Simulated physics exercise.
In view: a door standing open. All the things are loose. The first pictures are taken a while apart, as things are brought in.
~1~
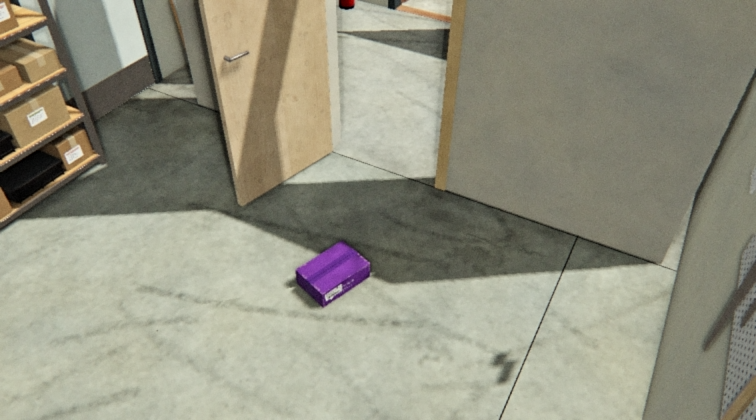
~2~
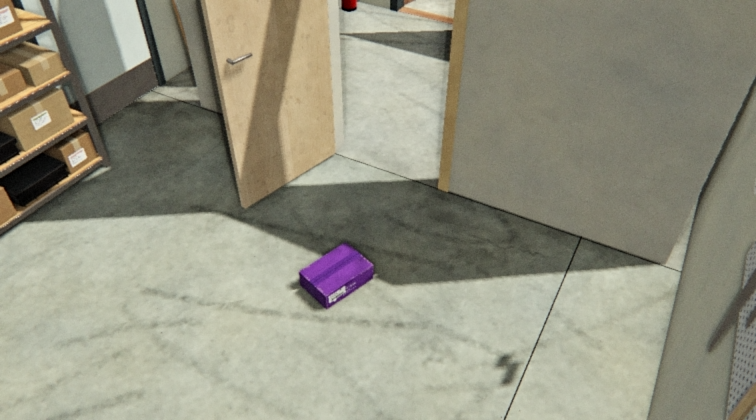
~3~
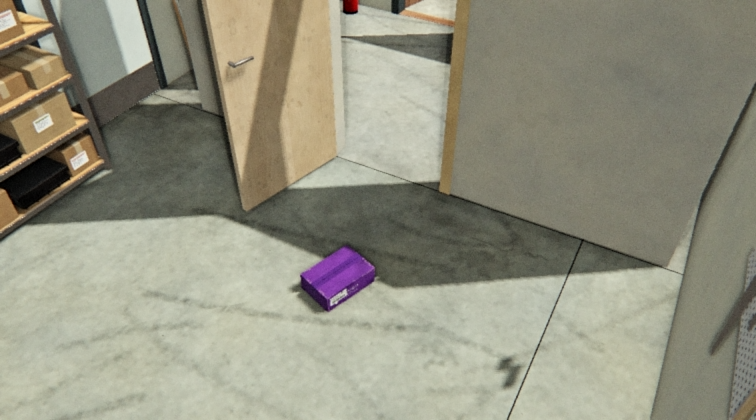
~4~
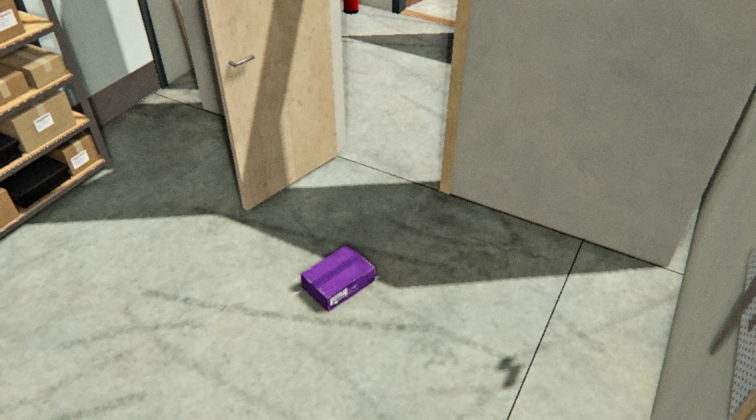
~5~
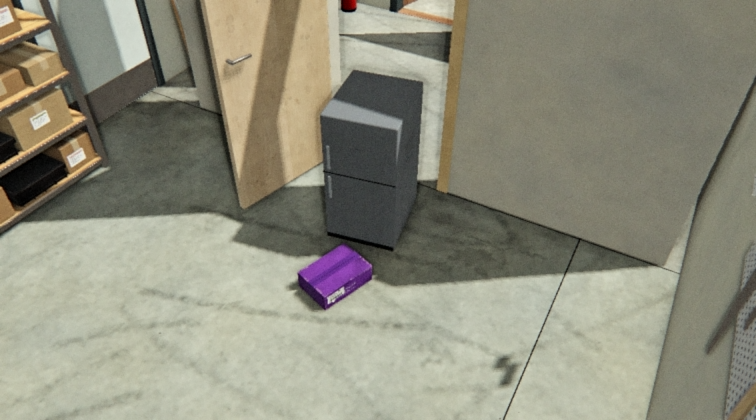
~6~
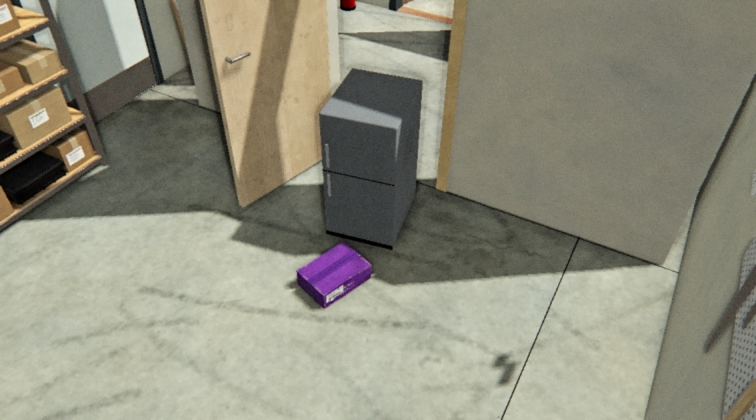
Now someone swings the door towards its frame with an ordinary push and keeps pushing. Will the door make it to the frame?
In the end the door jams.
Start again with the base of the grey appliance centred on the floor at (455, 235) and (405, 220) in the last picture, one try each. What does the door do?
First, it shuts; second, it is blocked.
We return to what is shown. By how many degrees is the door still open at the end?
Some 60° open.
Then, 0.50 s past the last view, door 95° open.
Then, 0.80 s past the last view, door 81° open.
Then, 1.10 s past the last view, door 66° open.
Finally, door 62° open; both still in place. Final places as the last picture's camera would see them, grey appliance near (373, 160).
